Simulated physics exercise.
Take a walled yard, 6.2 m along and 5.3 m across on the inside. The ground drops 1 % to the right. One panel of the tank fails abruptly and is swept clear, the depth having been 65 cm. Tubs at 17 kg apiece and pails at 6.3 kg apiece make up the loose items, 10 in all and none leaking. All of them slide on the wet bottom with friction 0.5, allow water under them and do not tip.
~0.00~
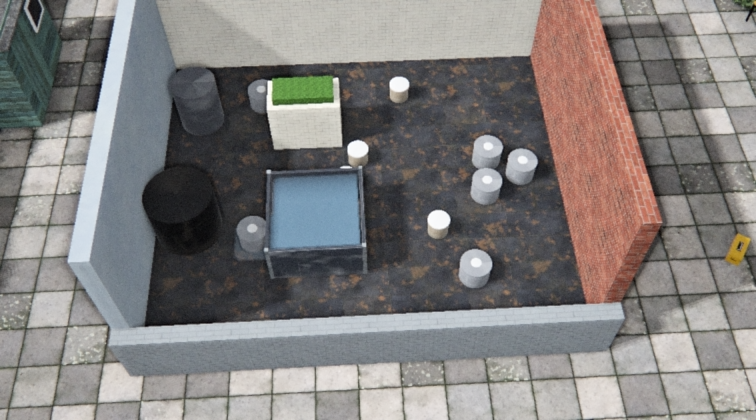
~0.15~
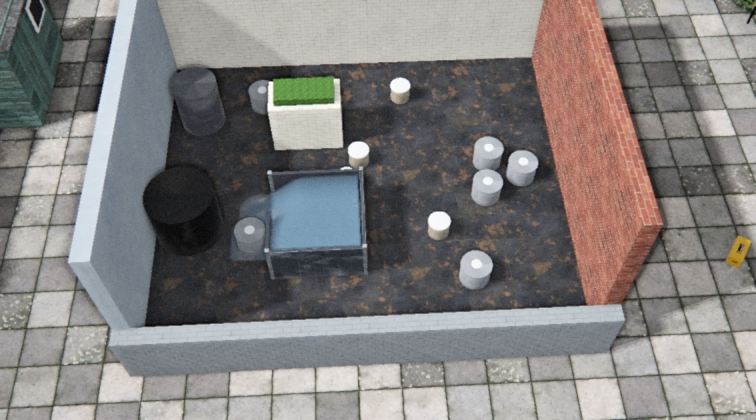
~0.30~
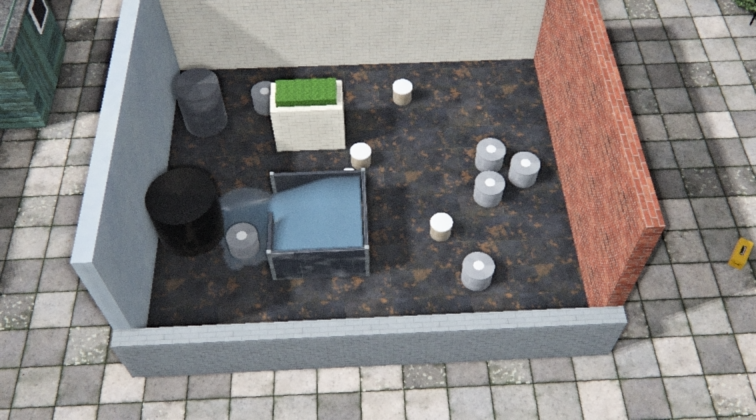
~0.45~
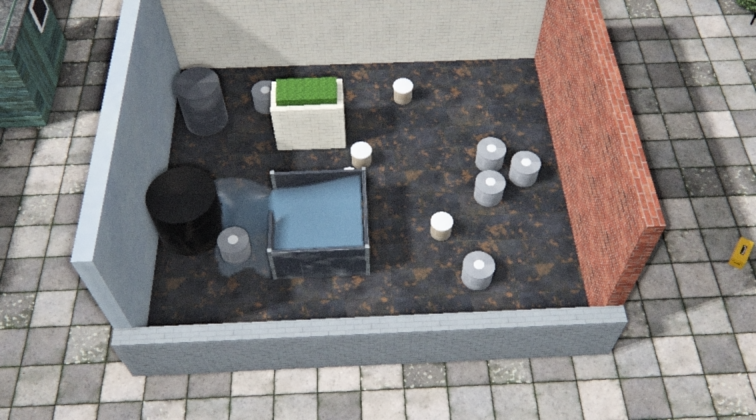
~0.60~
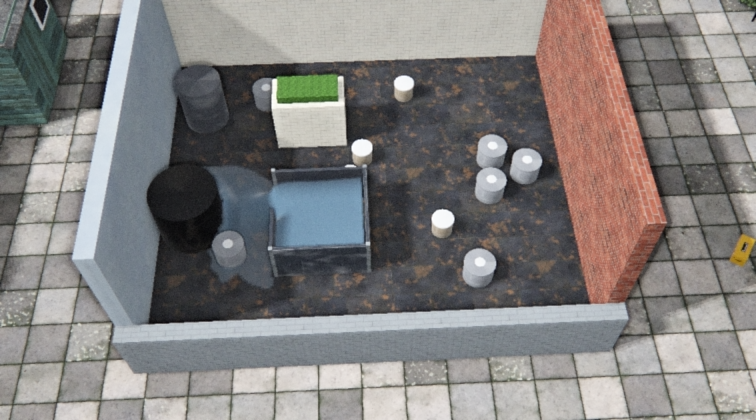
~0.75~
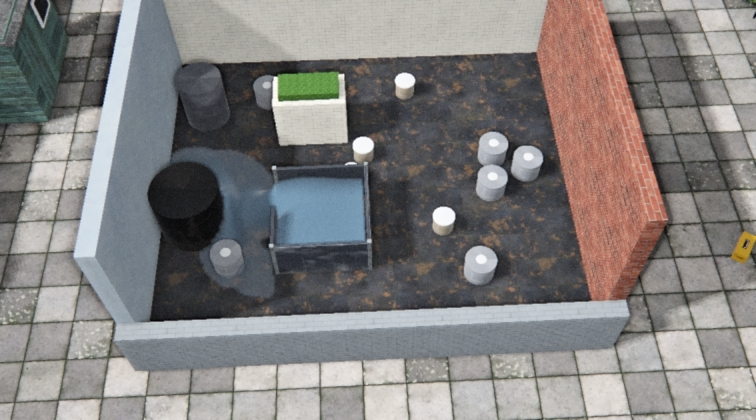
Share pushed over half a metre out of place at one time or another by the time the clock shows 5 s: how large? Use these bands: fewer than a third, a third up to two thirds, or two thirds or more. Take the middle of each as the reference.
It falls in fewer than a third.
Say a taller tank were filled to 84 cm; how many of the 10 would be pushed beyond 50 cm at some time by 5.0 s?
It would come to 2 of them.
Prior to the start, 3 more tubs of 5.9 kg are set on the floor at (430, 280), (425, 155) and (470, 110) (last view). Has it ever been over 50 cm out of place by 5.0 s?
Below, below, below.
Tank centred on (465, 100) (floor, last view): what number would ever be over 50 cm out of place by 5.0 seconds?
The answer would then be 2.
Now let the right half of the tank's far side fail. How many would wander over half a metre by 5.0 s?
In that case 3 of them.
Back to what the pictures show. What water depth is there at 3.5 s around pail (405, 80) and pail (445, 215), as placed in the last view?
Close to 0 and 0 centimetres.
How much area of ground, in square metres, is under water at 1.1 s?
Some 6.0 m2 of it.
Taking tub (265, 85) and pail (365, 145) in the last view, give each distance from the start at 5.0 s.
The first is off by 20 cm, the second by 0 cm.
After 1.1 s 1 of 10 are over 50 cm from their spots; 0 afloat.
After 2.2 s 1 of 10 are over 50 cm from their spots; 0 afloat.
After 3.5 s 1 of 10 are over 50 cm from their spots; 0 afloat.
After 5.0 s 1 of 10 are over 50 cm from their spots, and 1 have been at some point; 0 afloat.
